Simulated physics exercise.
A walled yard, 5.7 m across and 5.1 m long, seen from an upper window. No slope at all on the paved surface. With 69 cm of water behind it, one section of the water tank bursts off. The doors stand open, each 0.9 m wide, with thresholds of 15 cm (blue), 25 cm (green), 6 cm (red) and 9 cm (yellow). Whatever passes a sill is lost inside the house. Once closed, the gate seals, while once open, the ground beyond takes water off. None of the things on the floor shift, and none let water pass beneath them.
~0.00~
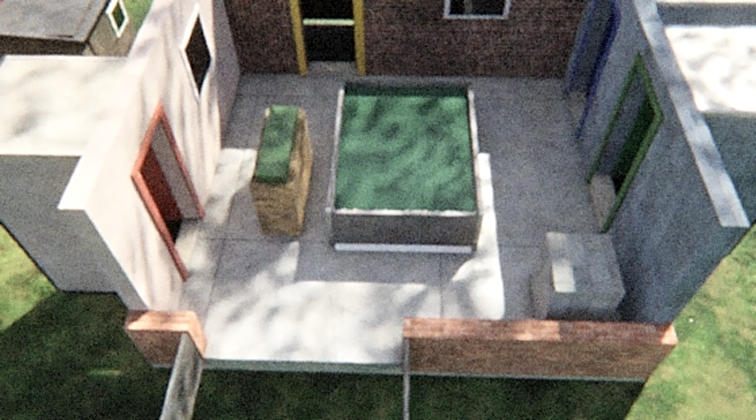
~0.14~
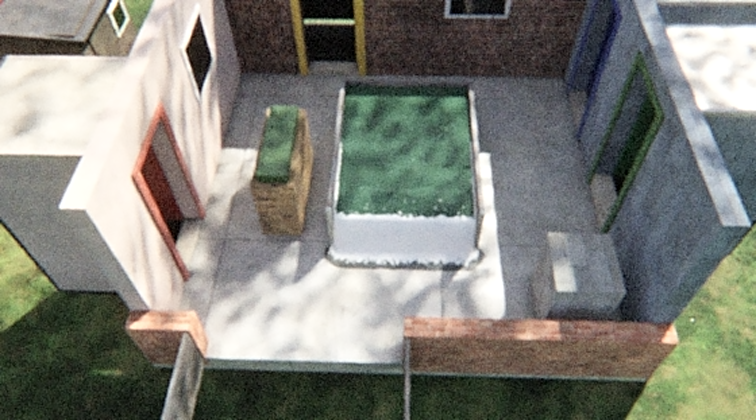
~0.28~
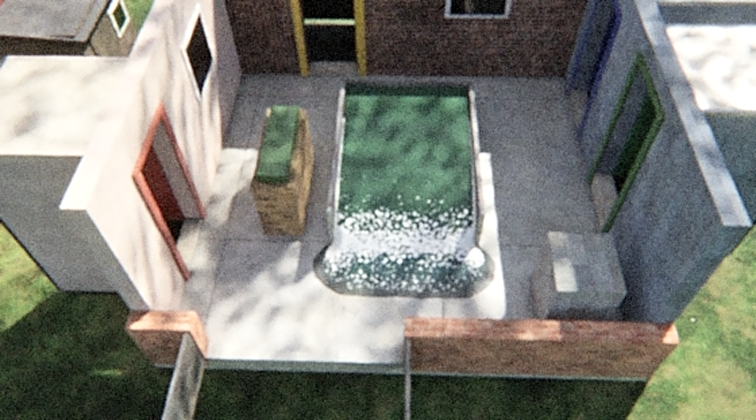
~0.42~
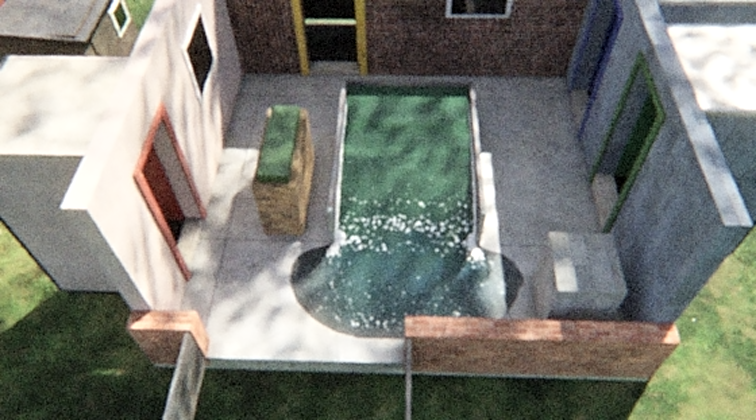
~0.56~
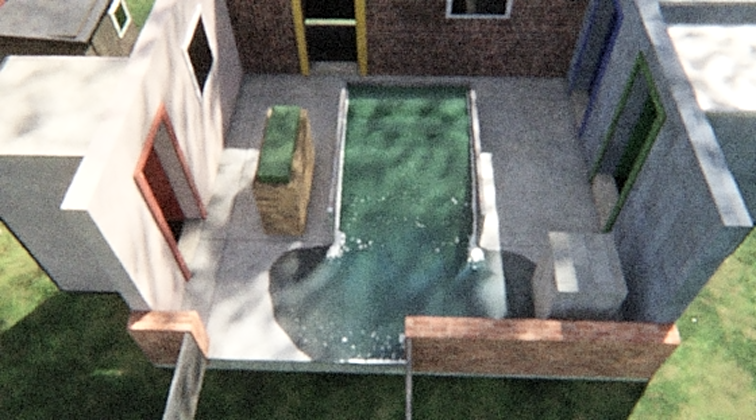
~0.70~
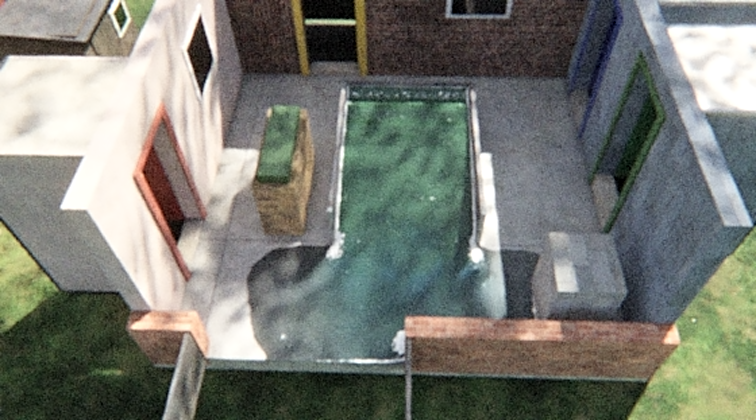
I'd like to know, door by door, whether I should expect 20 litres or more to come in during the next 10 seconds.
As I see it, blue door: Lags behind the figure, green door: Lags behind the figure, red door: Lags behind the figure, yellow door: Lags behind the figure.
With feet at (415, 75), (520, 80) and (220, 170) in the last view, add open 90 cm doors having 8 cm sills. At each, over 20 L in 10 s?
Less, more, less.
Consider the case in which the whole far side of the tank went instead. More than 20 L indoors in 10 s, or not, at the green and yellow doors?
Against that limit: Green not over, yellow over.
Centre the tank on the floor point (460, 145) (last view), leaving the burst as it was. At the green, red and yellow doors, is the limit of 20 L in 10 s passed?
Result - green door does not exceed it, red door exceeds it, yellow door does not exceed it.
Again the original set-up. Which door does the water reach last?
Door: Yellow.
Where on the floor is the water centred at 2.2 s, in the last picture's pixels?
Roughly (428, 234).
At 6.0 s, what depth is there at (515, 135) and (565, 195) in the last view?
7 and 6 cm, respectively.
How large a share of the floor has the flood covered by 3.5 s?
I'd guess around 60 %.
After 1.4 s water covers 25 % of the floor and is deepest (45 cm) near (627, 351); blue door not reached, green door not reached, red door not reached, yellow door not reached.
After 2.2 s water covers 35 % of the floor and is deepest (48 cm) near (627, 351); blue door not reached, green door 5 cm at the sill, 0 L in, red door not reached, yellow door not reached.
After 3.5 s water covers 60 % of the floor and is deepest (30 cm) near (612, 350); blue door 4 cm at the sill, 0 L in, green door 6 cm at the sill, 0 L in, red door 2 cm at the sill, 0 L in, yellow door not reached.
After 6.0 s water covers 85 % of the floor and is deepest (18 cm) near (573, 123); blue door 13 cm at the sill, 4 L in, green door 7 cm at the sill, 0 L in, red door 5 cm at the sill, 0 L in, yellow door 3 cm at the sill, 0 L in.
After 10.0 s water covers 95 % of the floor and is deepest (10 cm) near (275, 176); blue door 7 cm at the sill, 5 L in, green door 7 cm at the sill, 0 L in, red door 3 cm at the sill, 0 L in, yellow door 6 cm at the sill, 0 L in.
